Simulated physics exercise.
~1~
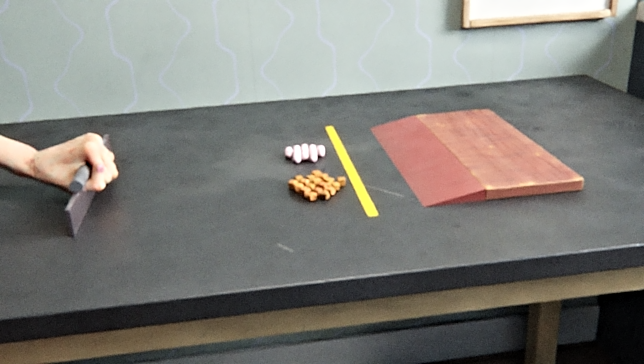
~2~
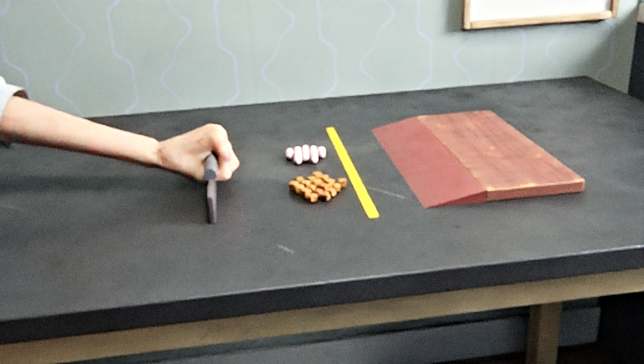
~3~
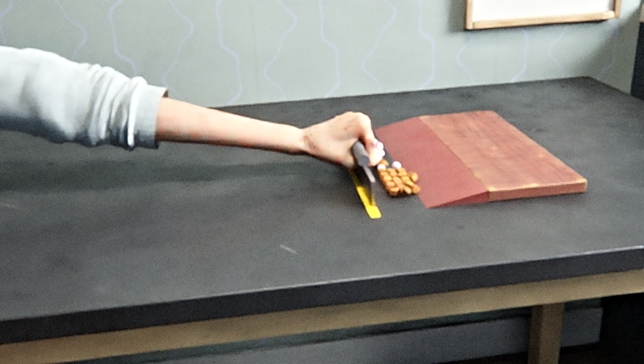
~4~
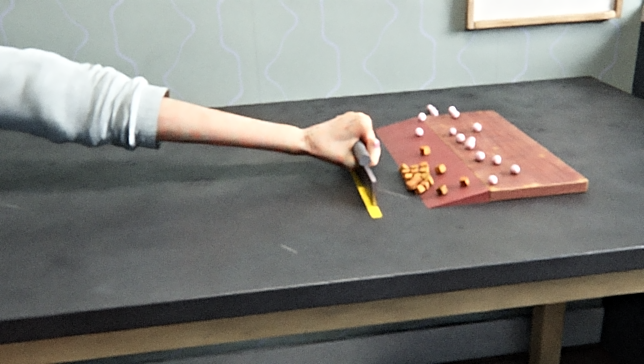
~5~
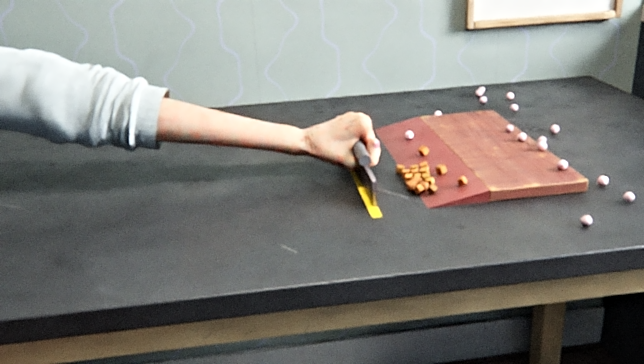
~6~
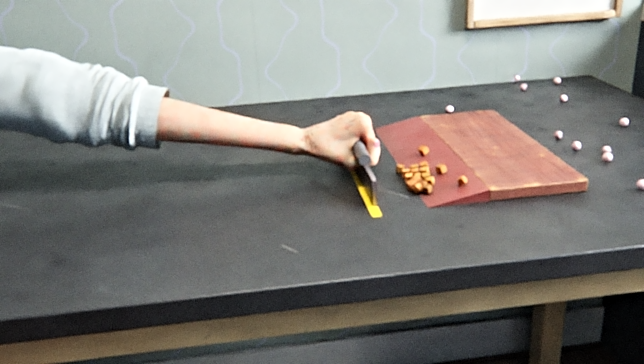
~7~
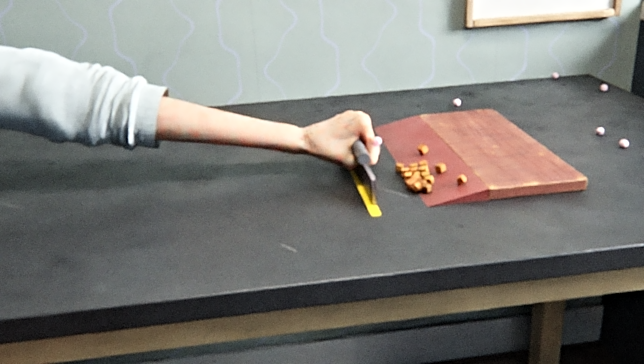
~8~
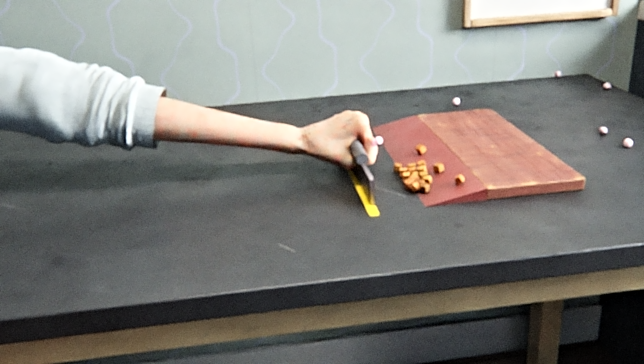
In the video, a hand sweeps a scraper rightward across a dark table, pushing white and orange pieces toward a reddish ramp and stopping at yellow tape. Most white pieces roll over the top and scatter beyond, while the orange ones settle on and just before the lower slope.
